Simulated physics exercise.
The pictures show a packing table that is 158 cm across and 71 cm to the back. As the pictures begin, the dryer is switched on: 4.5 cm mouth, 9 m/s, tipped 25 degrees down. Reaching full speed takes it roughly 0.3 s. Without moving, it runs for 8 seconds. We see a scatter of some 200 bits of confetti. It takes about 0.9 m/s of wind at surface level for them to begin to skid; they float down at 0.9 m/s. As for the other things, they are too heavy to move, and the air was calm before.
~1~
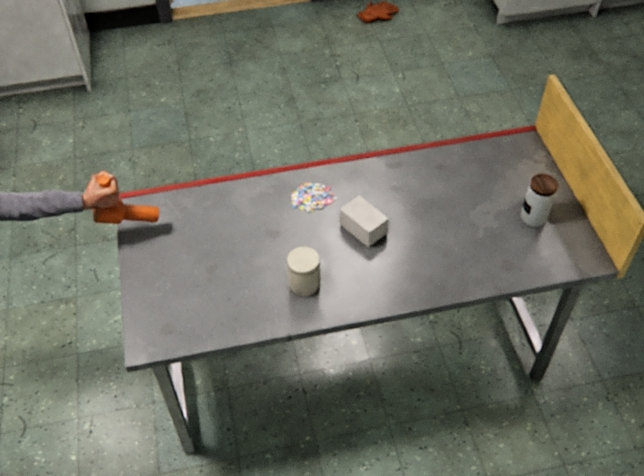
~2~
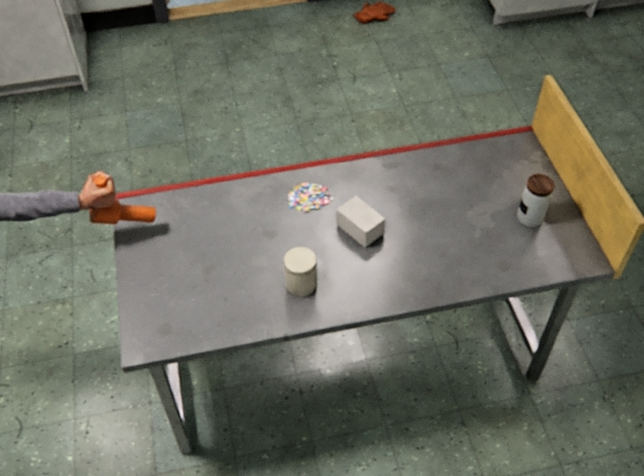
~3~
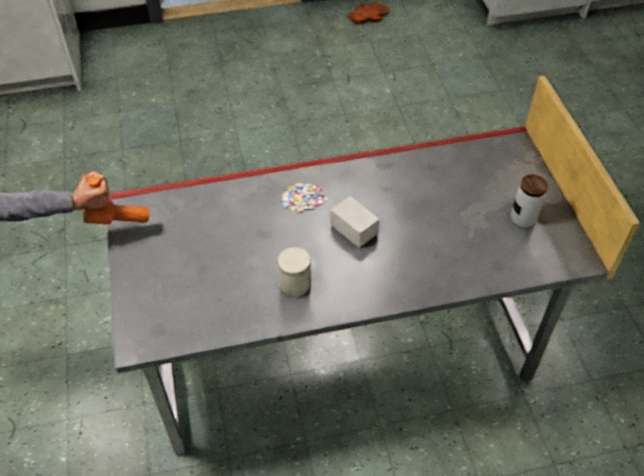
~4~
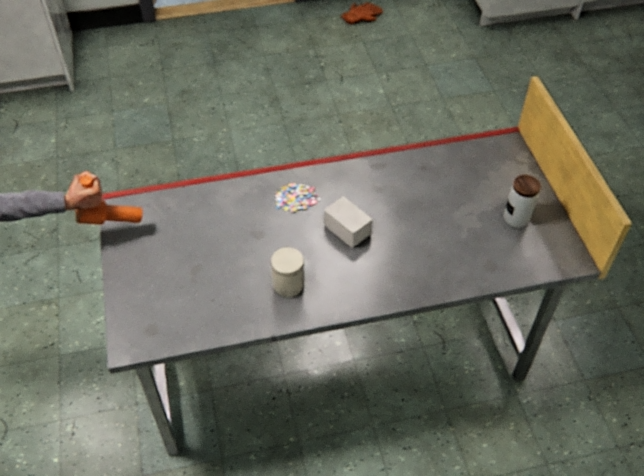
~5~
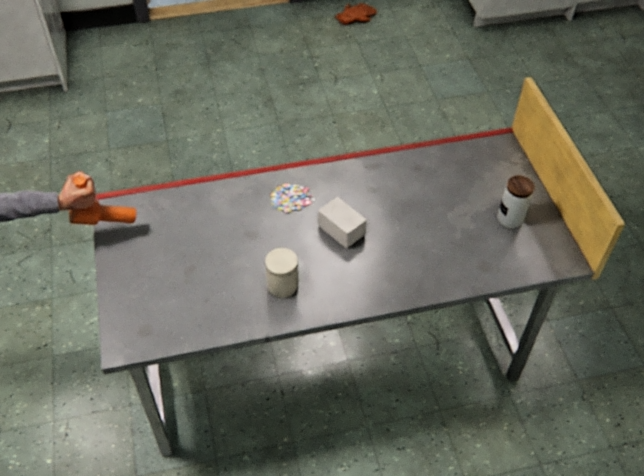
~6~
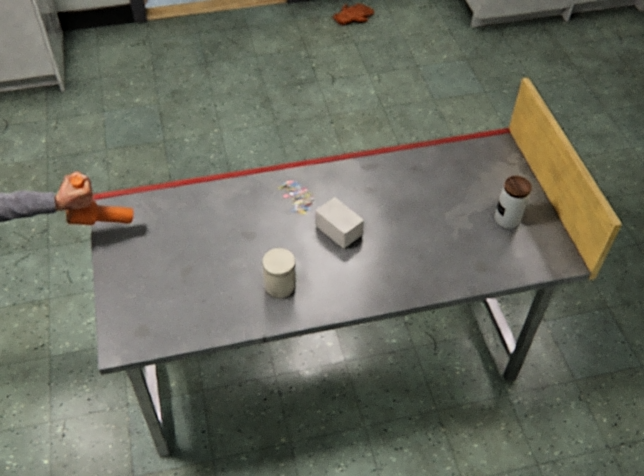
A hand in a grey sleeve holds an orange dryer at the left end of a grey packing table, seen from above on a green tiled floor. A pale jar, a light block and multicoloured confetti sit mid-table, with a brown-topped white container near a yellow board at right. The view drifts slightly right, then the confetti scatters and thins, some bits shifting rightward.
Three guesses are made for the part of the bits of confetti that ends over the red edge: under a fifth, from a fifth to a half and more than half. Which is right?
For the bits of confetti, the part past the red edge is between one fifth and one half.
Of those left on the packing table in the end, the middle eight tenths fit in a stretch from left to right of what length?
Looks like some 0 cm to me.
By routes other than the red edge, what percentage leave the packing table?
Roughly 15 per cent.
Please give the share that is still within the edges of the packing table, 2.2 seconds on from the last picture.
About 70 %.
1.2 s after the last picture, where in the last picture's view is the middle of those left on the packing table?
Look about (533, 182) in the last picture.
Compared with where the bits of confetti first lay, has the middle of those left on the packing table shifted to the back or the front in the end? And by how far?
It ends ahead of its start, some 10 cm.
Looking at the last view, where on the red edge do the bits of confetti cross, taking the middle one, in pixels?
Median crossing, approx. (444, 139).
Then, 1.2 s after the last picture the count stands so, 30 % are over the red edge; the middle of those still in play is near (533, 182).
Then, 2.2 s after the last picture the count stands so, 30 % are over the red edge; the middle of those still in play is near (536, 181).
Then, 4.1 s after the last picture the count stands so, 30 % are over the red edge; the middle of those still in play is near (535, 181).
Then, 7.7 s after the last picture, at the end, 31 % are over the red edge; the middle of those still in play is near (533, 174).
